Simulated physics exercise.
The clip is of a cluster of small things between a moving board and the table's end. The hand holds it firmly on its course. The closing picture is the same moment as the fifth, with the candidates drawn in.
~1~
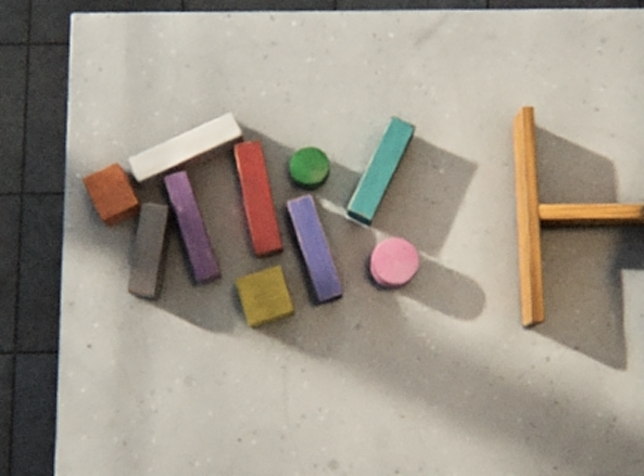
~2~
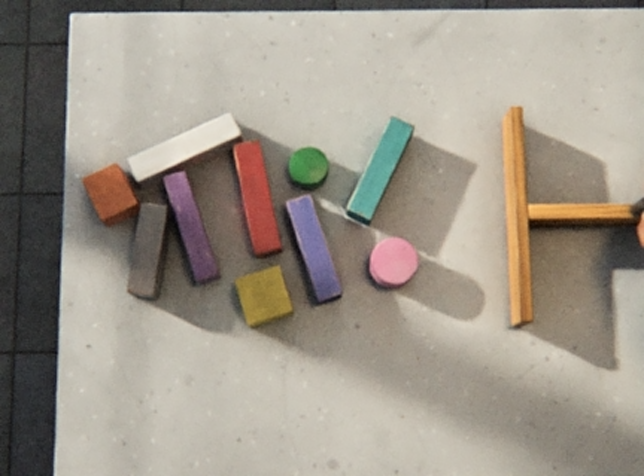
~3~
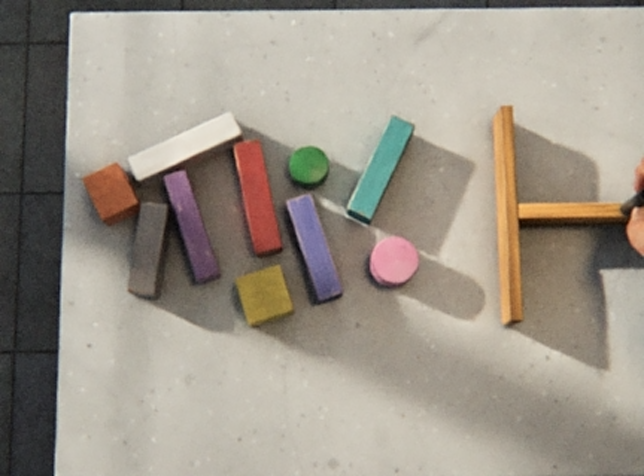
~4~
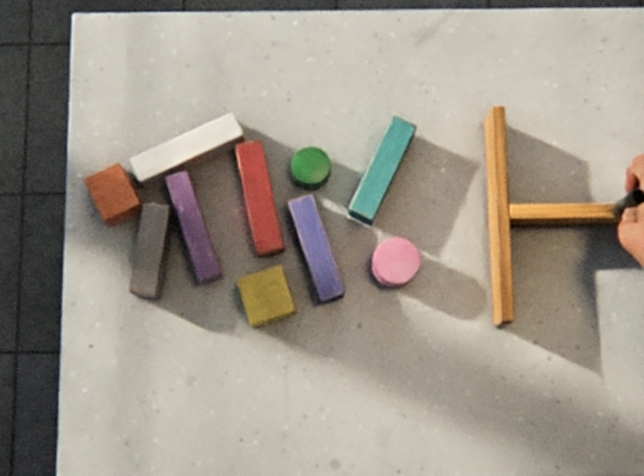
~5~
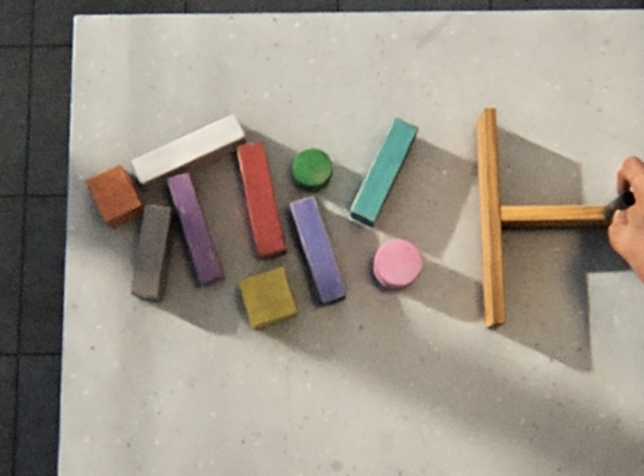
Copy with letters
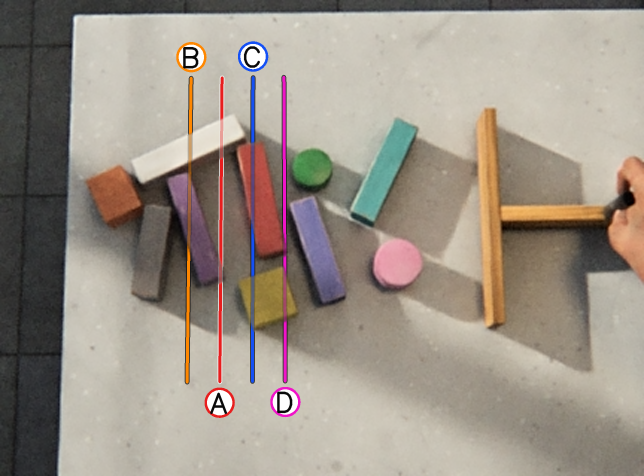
On a pale speckled tabletop, a hand slides a wooden T-shaped board slowly leftward toward a cluster of motionless coloured blocks.
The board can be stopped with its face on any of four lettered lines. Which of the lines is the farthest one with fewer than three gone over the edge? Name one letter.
Line B.
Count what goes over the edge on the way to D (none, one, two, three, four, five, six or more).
In all, none.
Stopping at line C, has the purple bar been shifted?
By then, yes.
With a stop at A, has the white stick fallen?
By then, no.
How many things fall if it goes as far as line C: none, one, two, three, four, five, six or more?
In all, none.
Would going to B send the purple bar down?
No.
On the marked copy, A at (221, 226); B at (189, 226); C at (253, 225); D at (285, 225).
Following B. Soon after the start, board (384, 215); turquoise bar (361, 174); pink tin (353, 267).
Later, board (272, 216); orange block (102, 196); grey bar (130, 259).
In the end, board (190, 217); grey bar over the edge; orange block over the edge; two fallen.
As for the rest, A is within the limit but short; C is within the limit but short; D is within the limit but short.
